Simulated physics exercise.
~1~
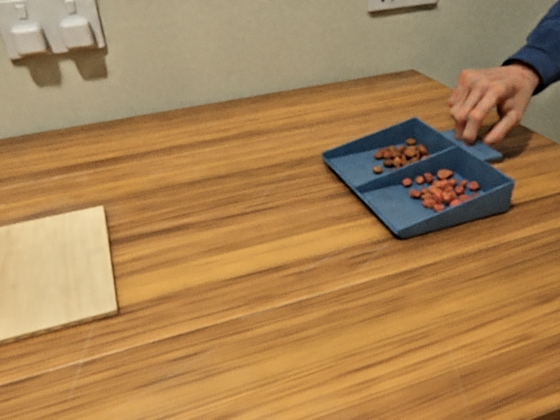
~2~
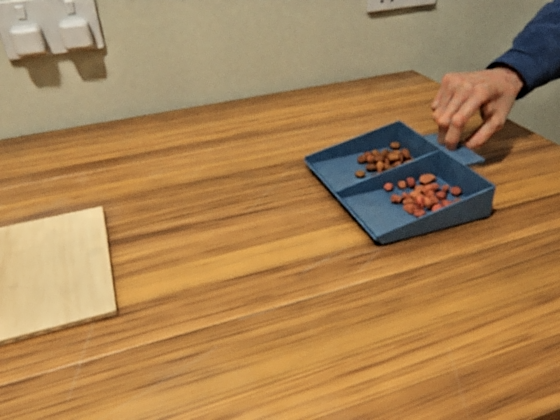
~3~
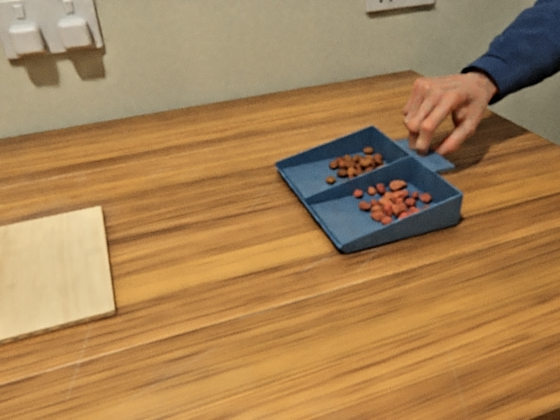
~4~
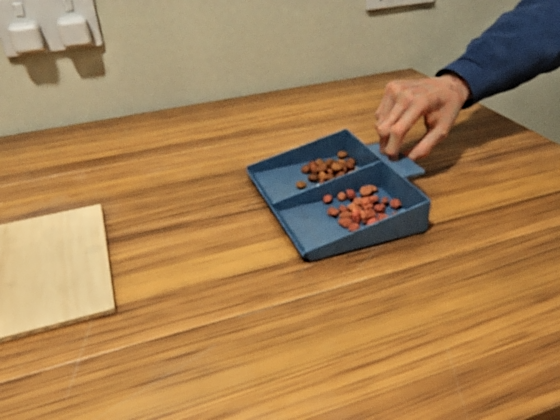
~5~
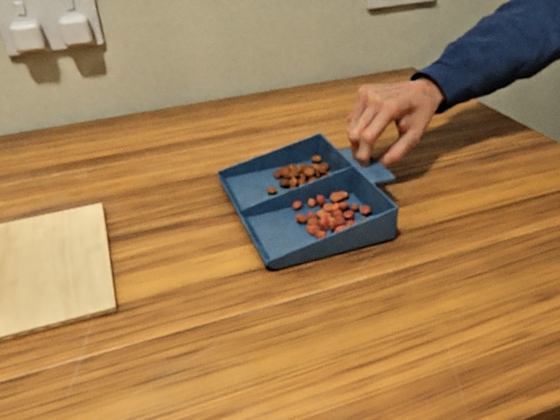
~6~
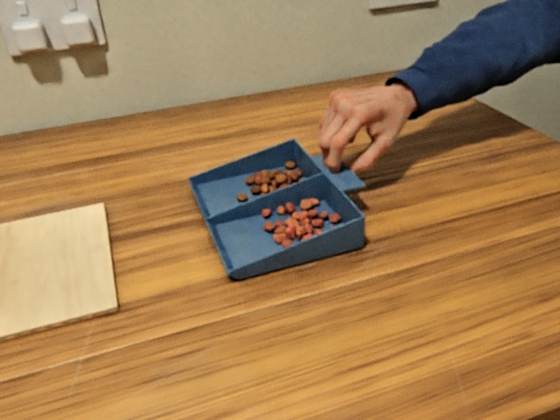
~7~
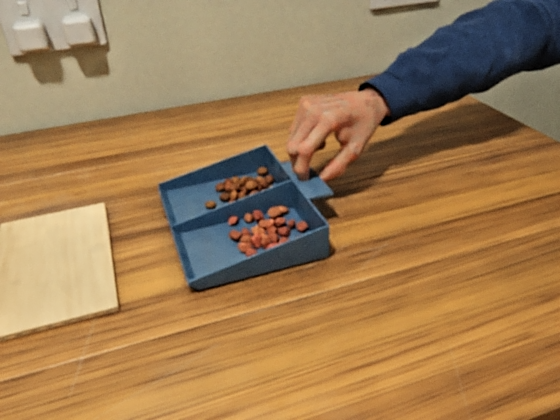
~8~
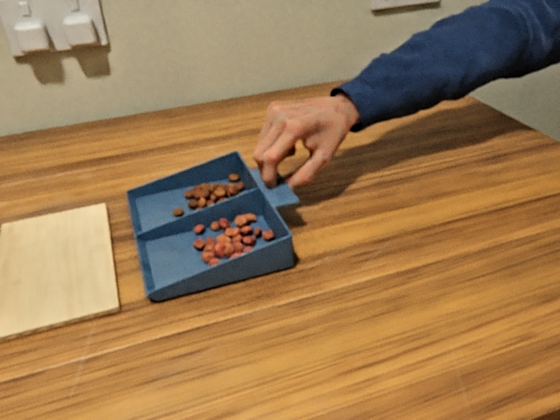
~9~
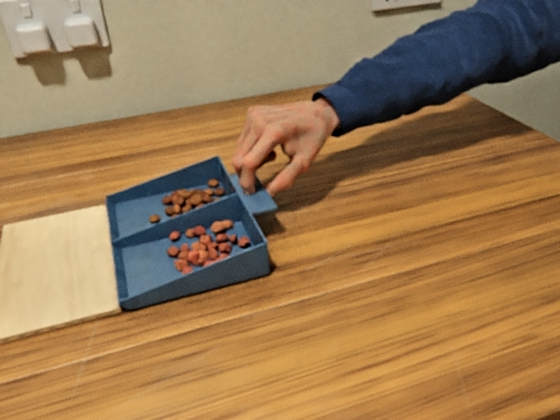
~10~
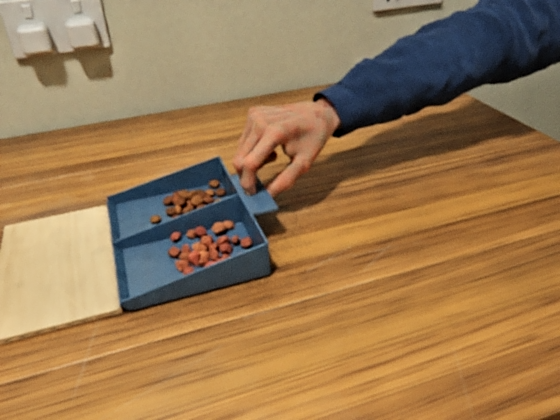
Hand sliding a blue divided tray of reddish and brown nuts left across a wooden table until it meets a flat board, nothing spilling.
